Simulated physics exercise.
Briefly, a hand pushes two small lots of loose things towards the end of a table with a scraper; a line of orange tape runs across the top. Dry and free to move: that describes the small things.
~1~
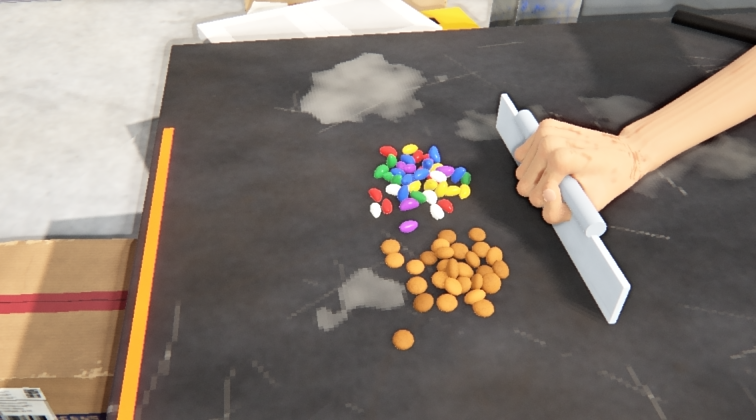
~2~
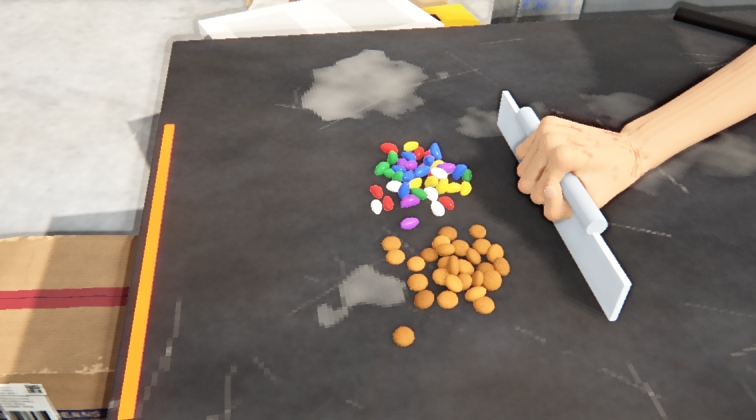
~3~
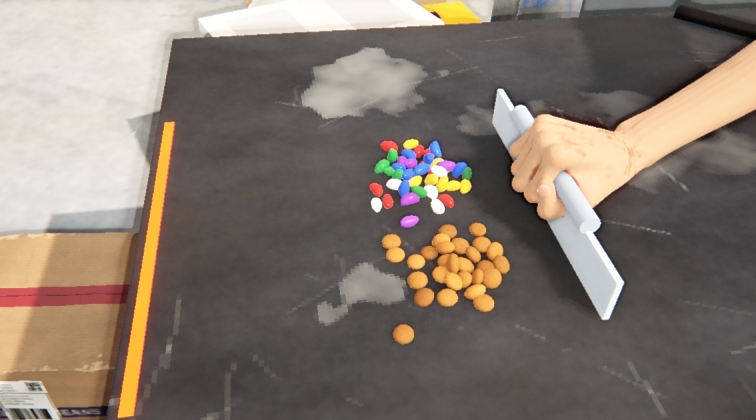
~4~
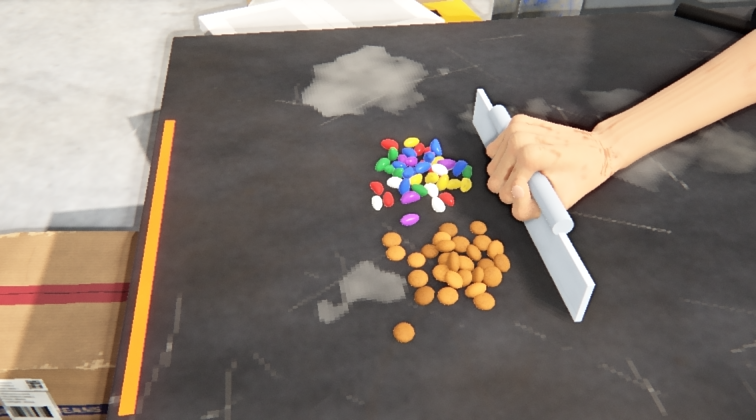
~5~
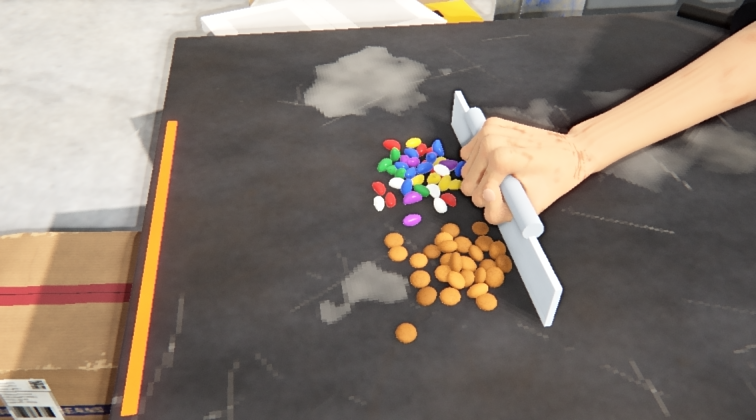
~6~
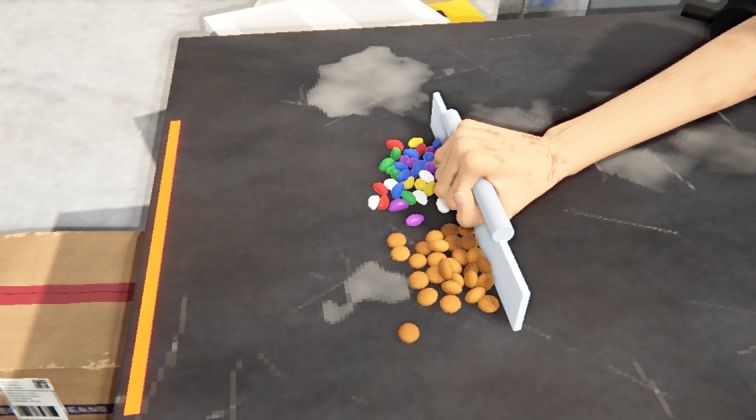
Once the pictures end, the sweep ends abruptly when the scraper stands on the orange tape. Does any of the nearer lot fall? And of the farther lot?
In the end the nearer lot is left missing some; the farther lot is left missing some.
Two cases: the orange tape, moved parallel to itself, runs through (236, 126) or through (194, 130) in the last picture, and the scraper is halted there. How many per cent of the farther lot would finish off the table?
First stop around 0 per cent, second stop around 60 per cent.
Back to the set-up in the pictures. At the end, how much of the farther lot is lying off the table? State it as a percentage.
Near 100 %.
Then, 0.78 s after the last picture, scraper still moving, near (308, 189); nearer lot all on the table, its front near (255, 304); farther lot all on the table, its front near (249, 207).
Then, 1.58 s after the last picture, scraper stopped at the orange tape; nearer lot about two thirds over the edge; farther lot about two thirds over the edge.
Then, 1.86 s after the last picture, scraper stopped at the orange tape; nearer lot all over the edge; farther lot all over the edge.
At rest, scraper stopped at the orange tape; nearer lot all over the edge; farther lot all over the edge.
